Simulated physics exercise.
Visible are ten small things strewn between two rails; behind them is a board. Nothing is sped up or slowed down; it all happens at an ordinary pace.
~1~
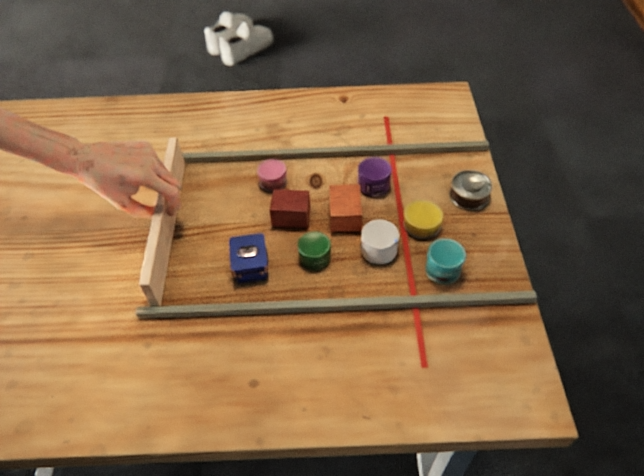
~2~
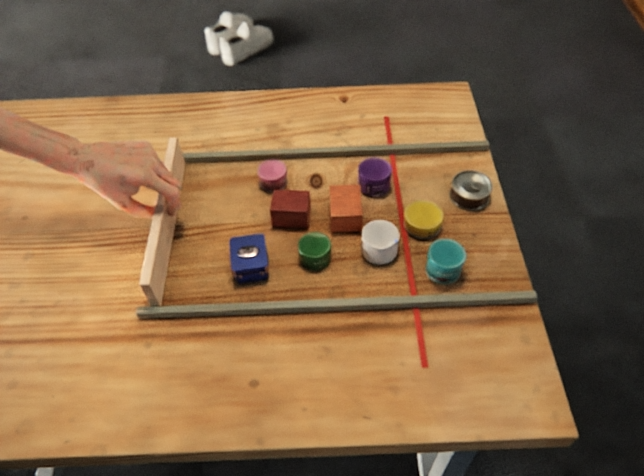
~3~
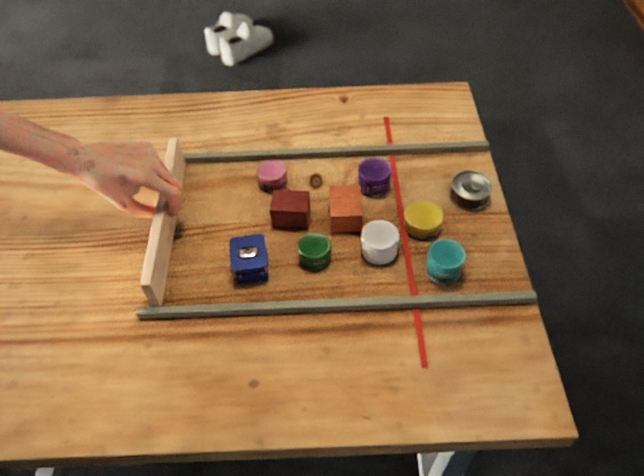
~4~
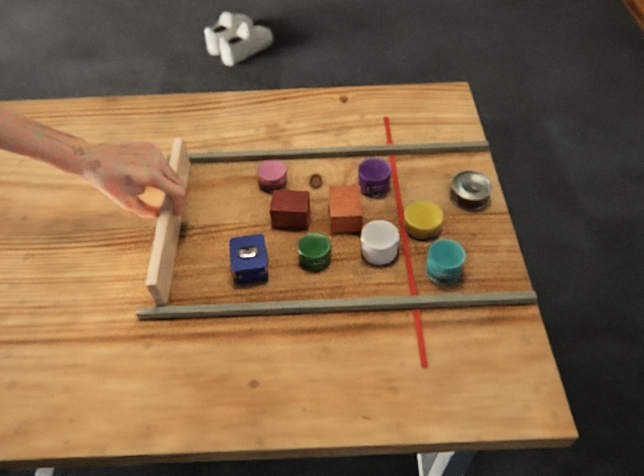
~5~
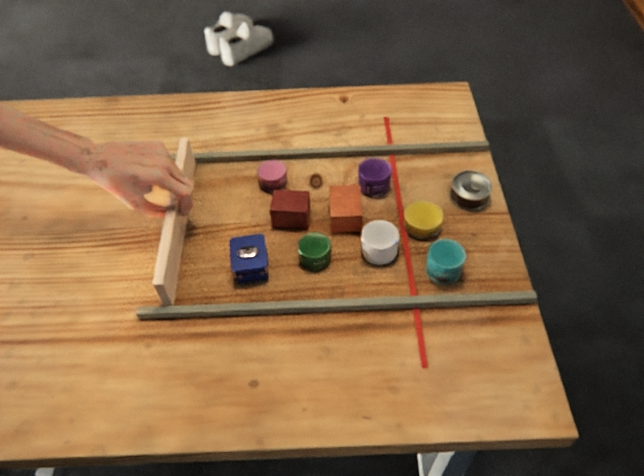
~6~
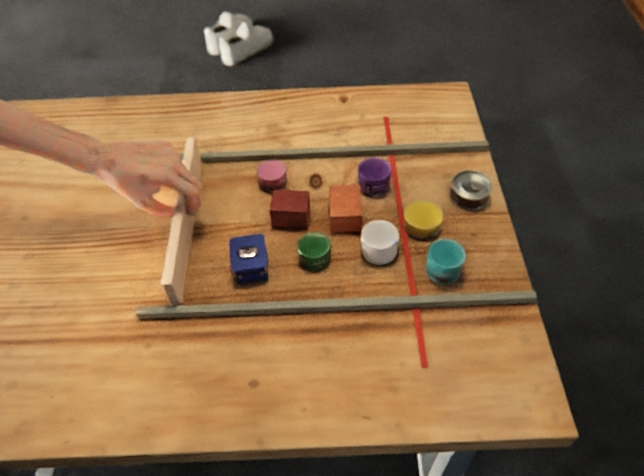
A hand slides an upright board slightly right between two rails on a wooden table, while ten small colourful objects stay still.
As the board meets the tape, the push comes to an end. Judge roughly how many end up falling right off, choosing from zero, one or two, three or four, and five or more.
It is zero.
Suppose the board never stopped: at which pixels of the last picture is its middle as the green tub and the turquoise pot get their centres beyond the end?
(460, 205) and then (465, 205), give or take.
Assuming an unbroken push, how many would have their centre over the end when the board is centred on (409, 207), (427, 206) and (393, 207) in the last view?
Counts: 0, 1, 0.
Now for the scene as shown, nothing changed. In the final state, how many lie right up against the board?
3.
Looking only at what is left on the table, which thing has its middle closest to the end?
The brown pot is foremost.
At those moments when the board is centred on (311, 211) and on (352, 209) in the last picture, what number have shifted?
The number moved is 6 and then 9.
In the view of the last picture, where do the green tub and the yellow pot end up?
Green tub: About (458, 246); yellow pot: About (488, 209).
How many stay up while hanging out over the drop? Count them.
The overhang total is 1.
A little later, none off yet; brown pot at rest near (470, 190); turquoise pot at rest near (445, 262); yellow pot at rest near (423, 220).
Next, none off yet; brown pot at rest near (470, 190); turquoise pot at rest near (445, 262); yellow pot moving near (428, 217).
When it is over, the number that fall off is zero.
